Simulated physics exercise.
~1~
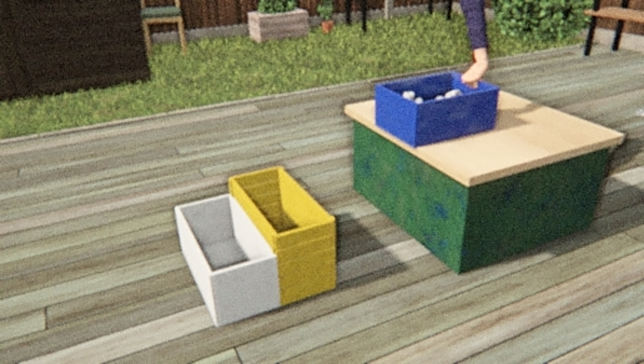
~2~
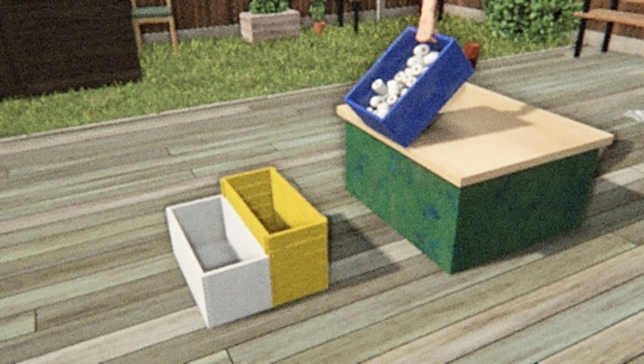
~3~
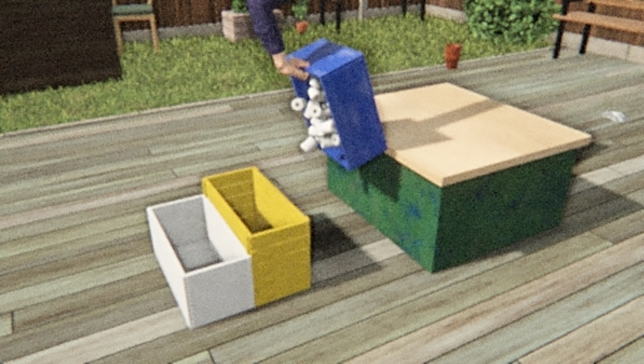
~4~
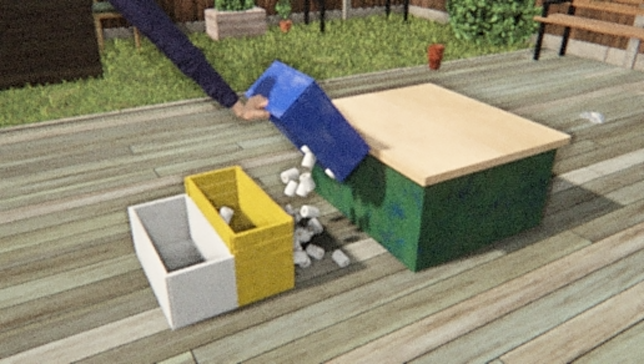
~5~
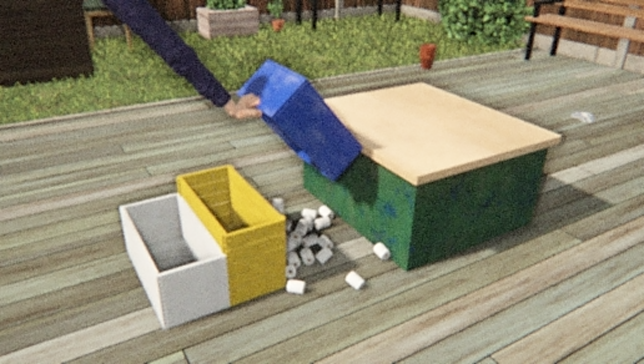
We see a hand lift and tip a blue crate of small white rolls over the left edge of a green bench, spilling them toward fixed yellow and white boxes; most end up scattered on the decking between the bench and yellow box, the crate still held tilted.
